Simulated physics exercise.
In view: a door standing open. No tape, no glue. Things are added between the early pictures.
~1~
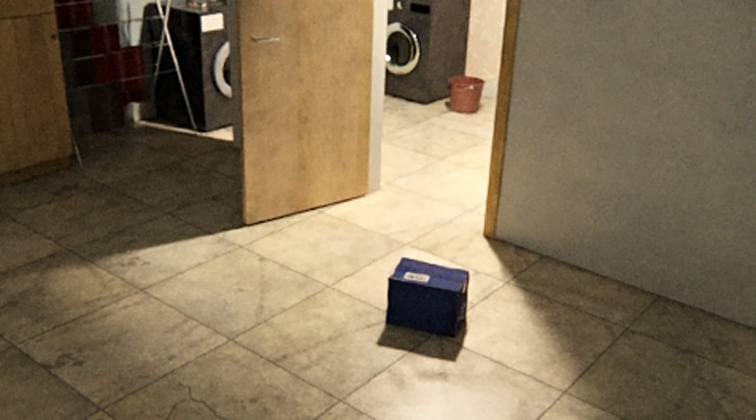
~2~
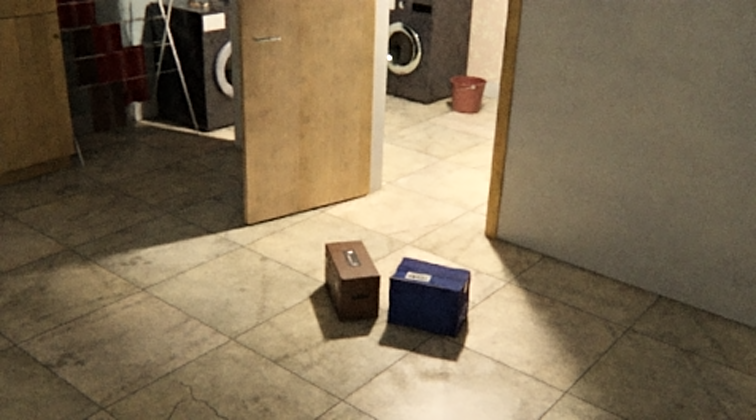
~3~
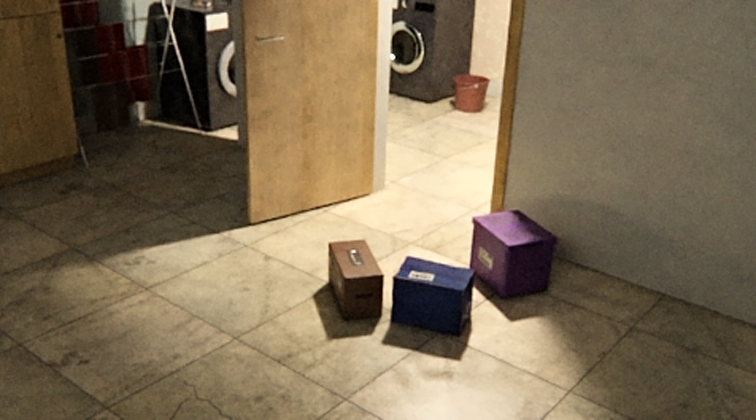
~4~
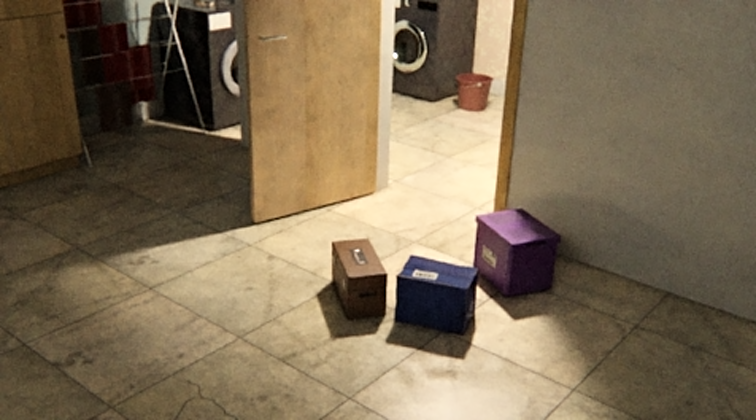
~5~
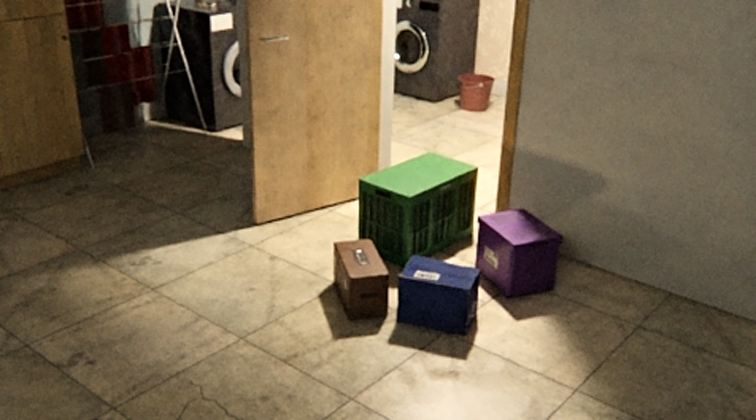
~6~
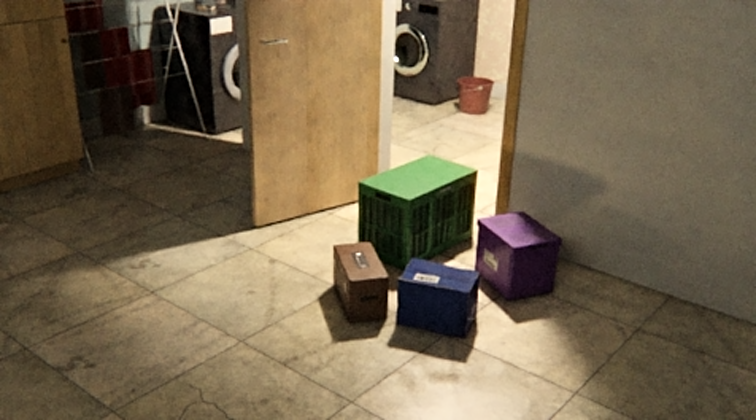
The clip opens on a blue parcel sitting alone on a tiled floor before a wide-open door. A brown toolbox appears to its left, then a purple tote to its right, and finally a larger green chest behind them, while the door stays still.
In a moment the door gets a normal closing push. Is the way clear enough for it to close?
It stops short.
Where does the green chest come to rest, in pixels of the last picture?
Around (428, 210).
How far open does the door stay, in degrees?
Some 55° open.
Then, 0.70 s later than the last frame, open by 83°.
Then, 1.00 s later than the last frame, open by 63°.
When it is over, open by 55°; all 4 as before. End places, in pixels of the last picture, green chest near (428, 210).
